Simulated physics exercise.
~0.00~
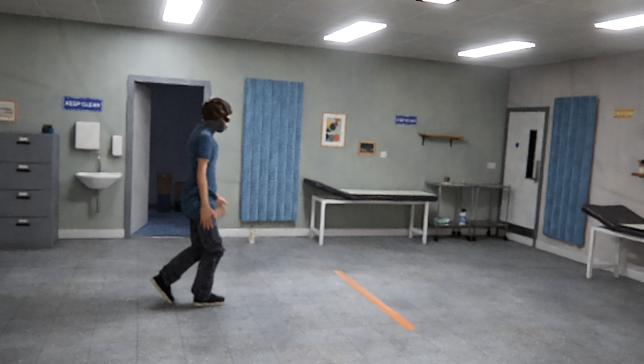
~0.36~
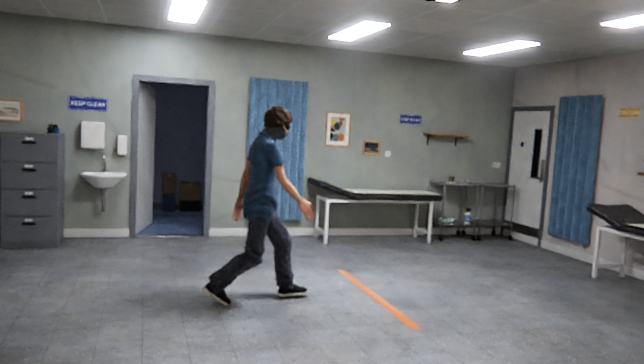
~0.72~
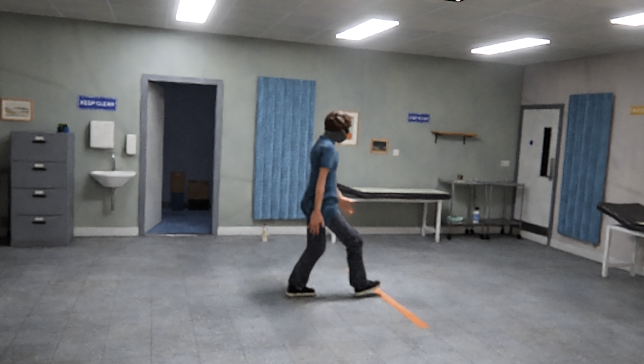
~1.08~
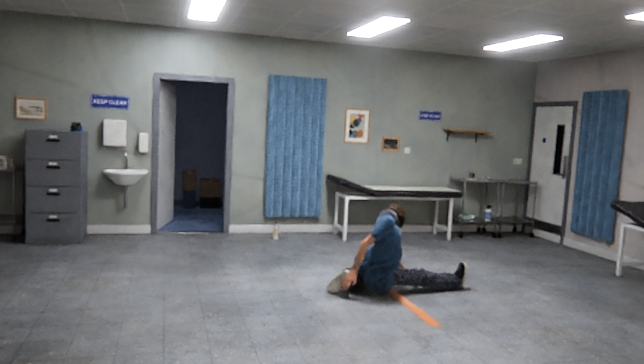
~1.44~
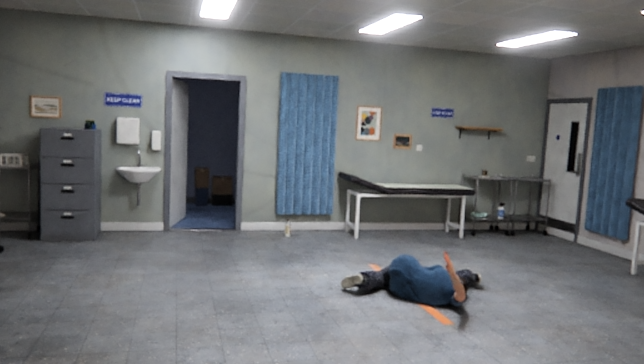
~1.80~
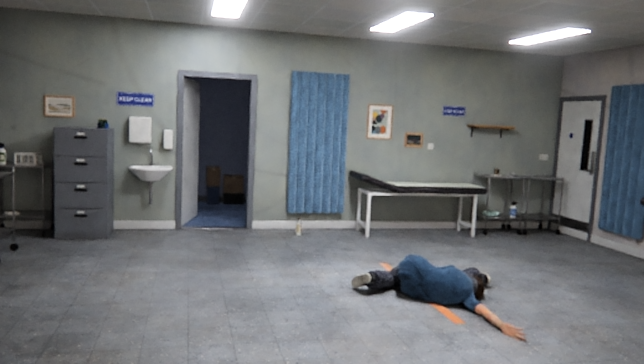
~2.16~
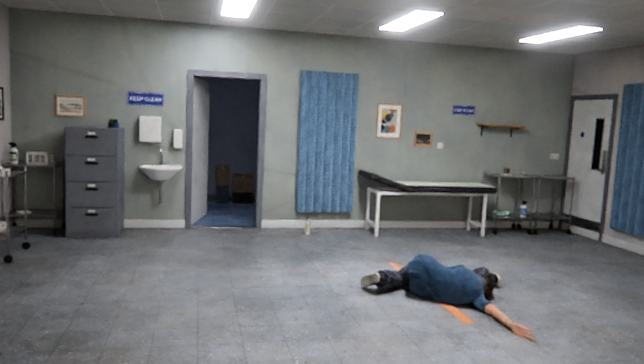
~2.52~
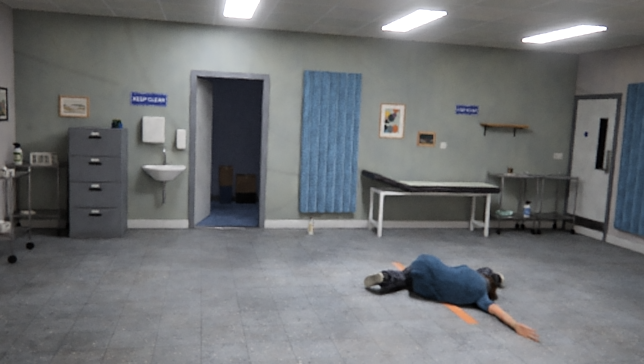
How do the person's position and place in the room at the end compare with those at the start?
At the start the person is upright and walking on the left side, near the open doorway. By the end the person lies still on the floor farther to the right, with head and chest past the orange tape.
A dark-haired person in a blue top and dark trousers walks rightward across the grey tiled floor of a clinic-like room, seen from across the room as the view pans slightly left. Behind are grey cabinets and a white sink at left, an open doorway, a blue curtain and a padded table. Near an orange strip of tape, the person drops to a sitting position, legs stretched to the right. The body then tips over and rolls, one arm swinging out to the right. It ends lying still, head and chest past the tape, hips short of it.
